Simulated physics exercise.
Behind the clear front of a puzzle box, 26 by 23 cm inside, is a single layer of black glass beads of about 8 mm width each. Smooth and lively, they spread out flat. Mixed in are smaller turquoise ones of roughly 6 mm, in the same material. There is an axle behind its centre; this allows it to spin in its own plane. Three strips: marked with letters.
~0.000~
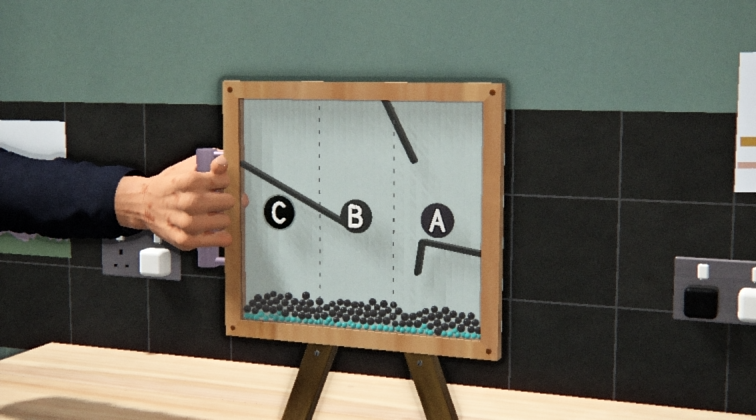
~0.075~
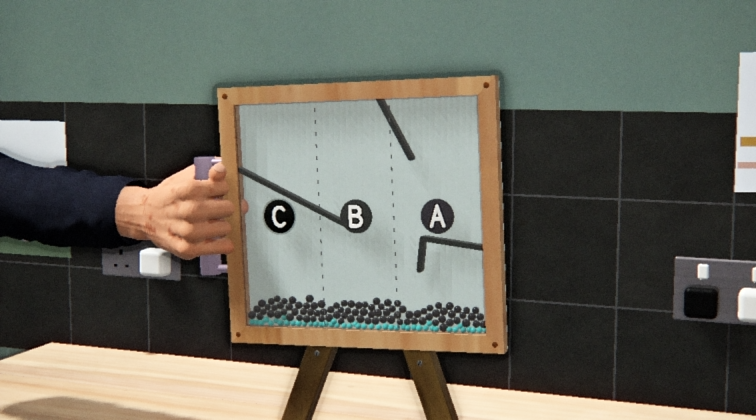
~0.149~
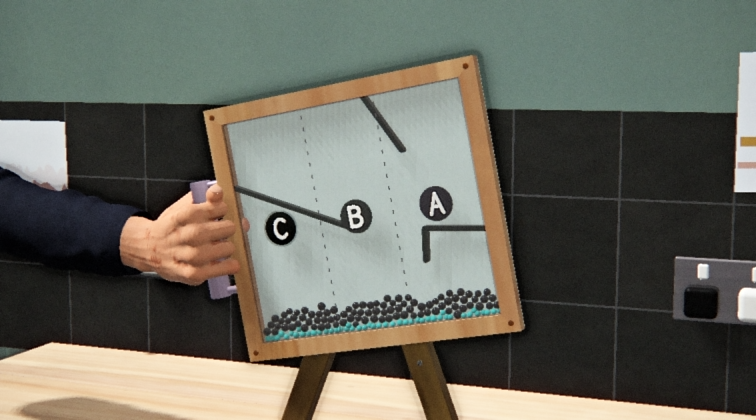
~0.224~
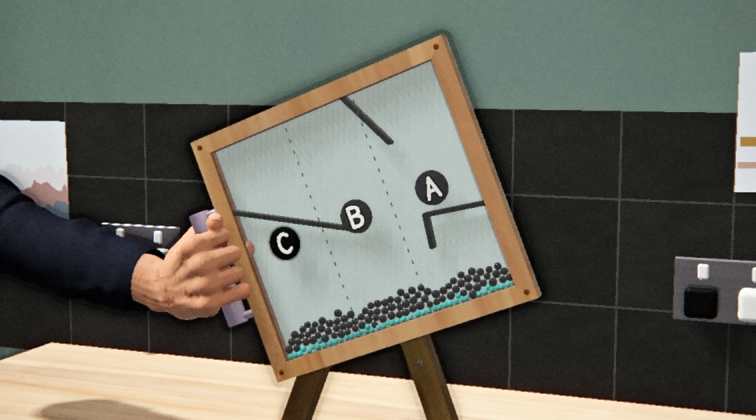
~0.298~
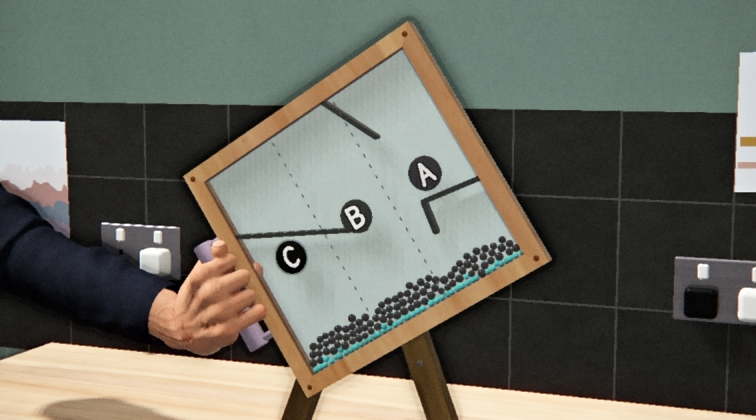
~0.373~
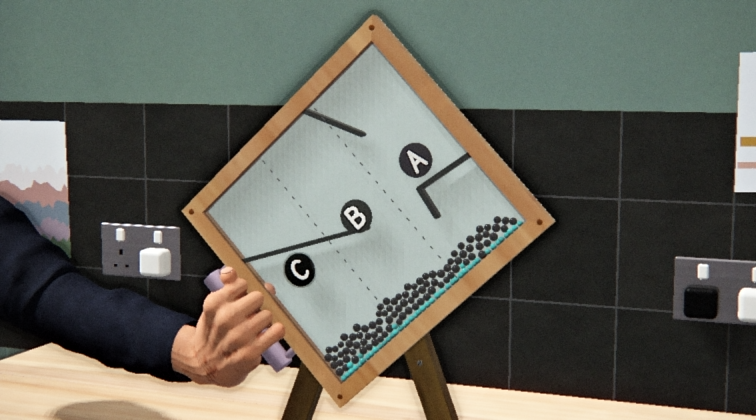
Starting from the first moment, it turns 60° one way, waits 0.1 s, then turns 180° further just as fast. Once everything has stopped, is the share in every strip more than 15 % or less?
Strip A - more, strip B - less, strip C - less.
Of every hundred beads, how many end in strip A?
Roughly 100 per cent.
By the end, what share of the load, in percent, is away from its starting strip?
Roughly 65 per cent.
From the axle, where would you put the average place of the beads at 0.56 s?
5 cm right, 9 cm below.
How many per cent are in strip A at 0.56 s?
10 per cent.
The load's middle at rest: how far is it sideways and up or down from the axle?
About 1 cm left and 11 cm below.
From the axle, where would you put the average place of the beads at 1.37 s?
About 10 cm right and 3 cm below.
After 0.56 s, it stands 60° anticlockwise; the beads' middle is 5 cm right of and 9 cm below the centre; A 10 %, B 25 %, C 65 %.
After 1.37 s, it stands 150° anticlockwise; the beads' middle is 10 cm right of and 3 cm below the centre; C 100 %.
After 2.07 s, it has come round 240° anticlockwise; the beads' middle is 1 cm left of and 2 cm below the centre; A 50 %, B 25 %, C 25 %.
At rest by 3.6 s, it has come round 240° anticlockwise; A 100 %, B 0 %, C 0 %.
